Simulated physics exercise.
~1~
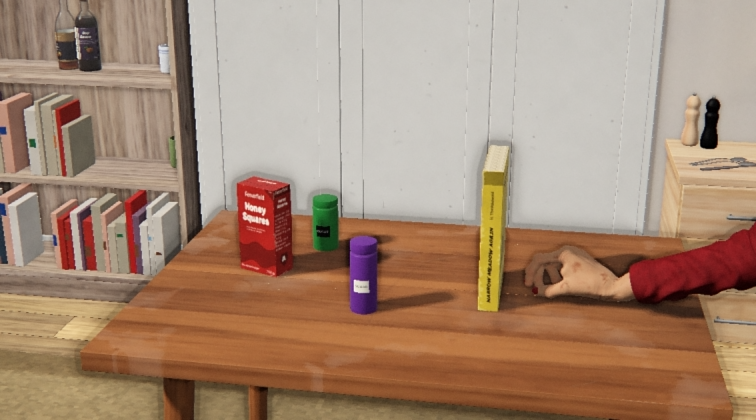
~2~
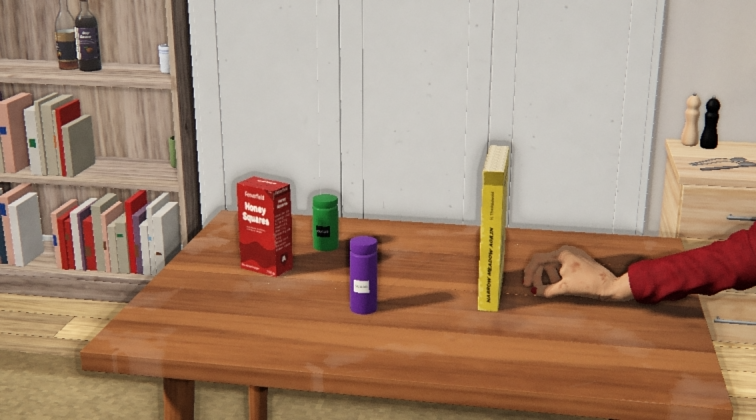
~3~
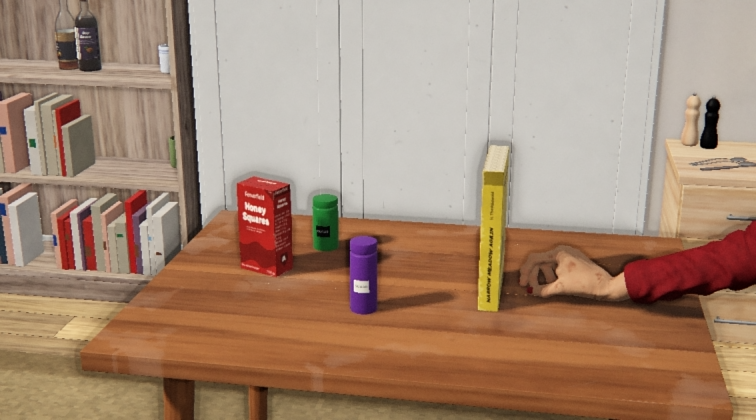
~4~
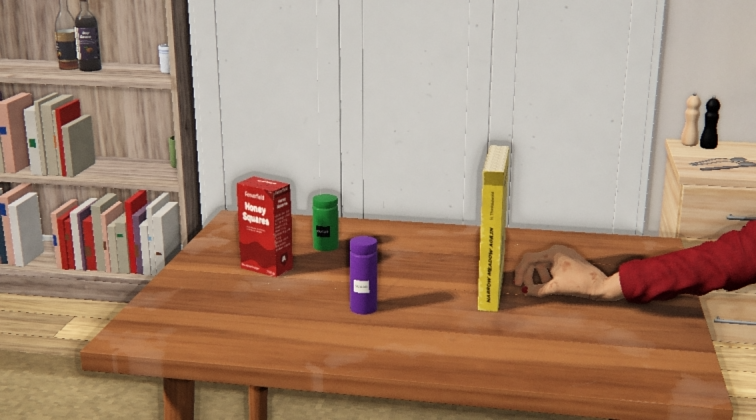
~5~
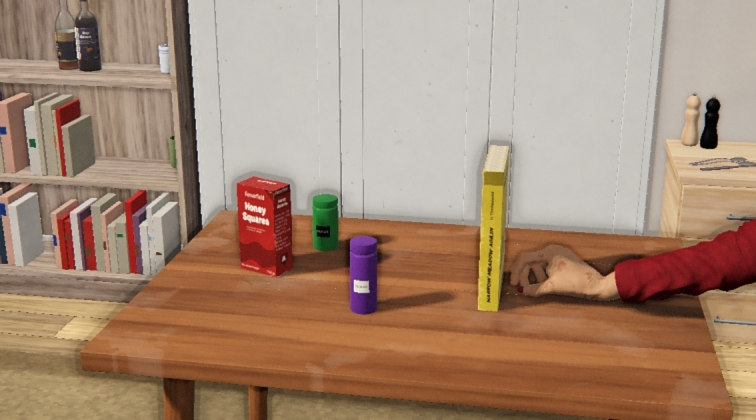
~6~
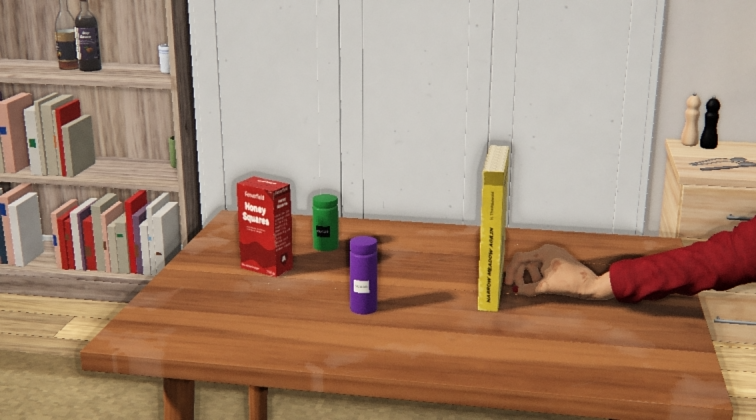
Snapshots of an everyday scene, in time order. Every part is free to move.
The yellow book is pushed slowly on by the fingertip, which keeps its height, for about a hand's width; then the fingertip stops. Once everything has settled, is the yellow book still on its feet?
It is going to remain vertical.
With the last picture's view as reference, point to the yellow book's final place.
It winds up at roughly (421, 222).
Then, 0.40 s past the last view, yellow book displaced a little near (485, 226).
Then, 0.90 s past the last view, yellow book displaced a little near (463, 225).
Then, 1.30 s past the last view, yellow book displaced a little near (446, 224).
Then, 1.80 s past the last view, yellow book displaced about its own width near (425, 223).
Finally, moved from the start, yellow book. Final places as the last picture's camera would see them, yellow book near (421, 222).
